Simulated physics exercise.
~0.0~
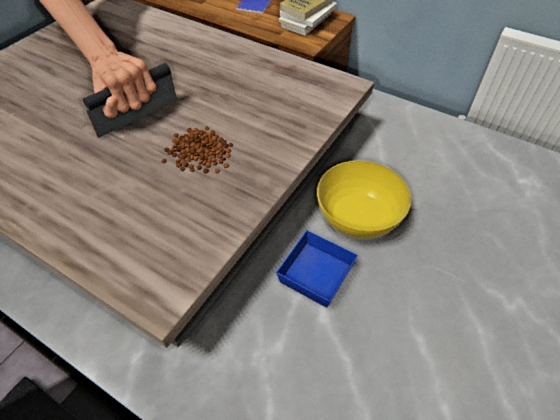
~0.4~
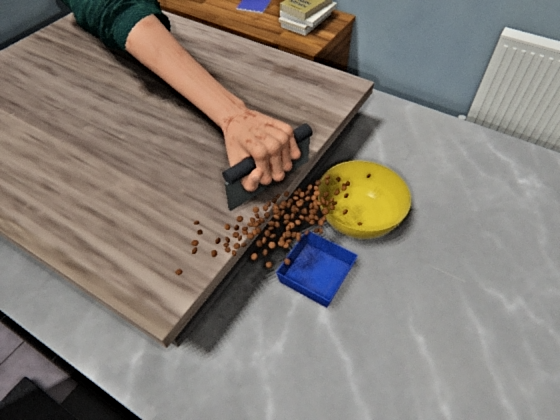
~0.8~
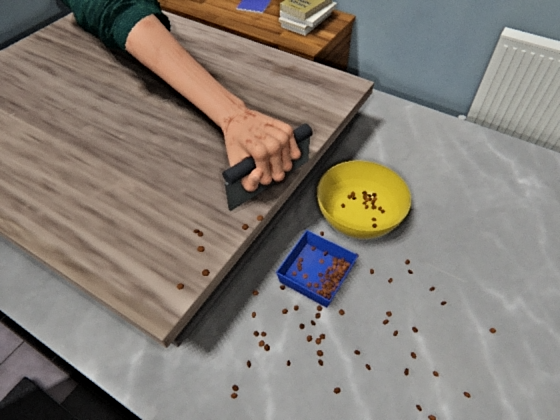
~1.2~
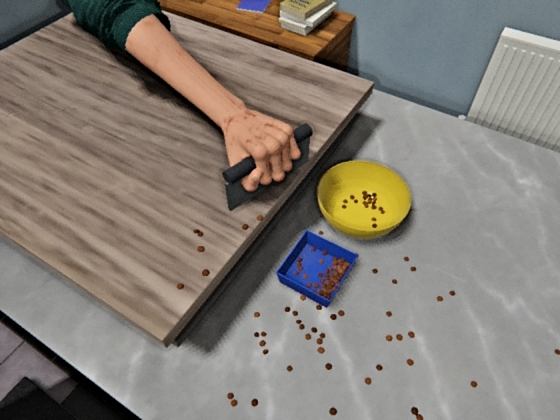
A hand holding a dark scraper rests on a large wooden board beside a small heap of brown kibble, seen from above at an angle. The board sits on a grey marbled surface, with a blue square tin and a round yellow bowl just off its right edge, and books and a white radiator behind. The arm, in a green sleeve, pushes the scraper right and down, and the kibble spills over the edge. Many pieces land in the tin, fewer in the bowl, and many scatter across the grey surface. The scraper stays still at the edge, with a few pieces left on the board.
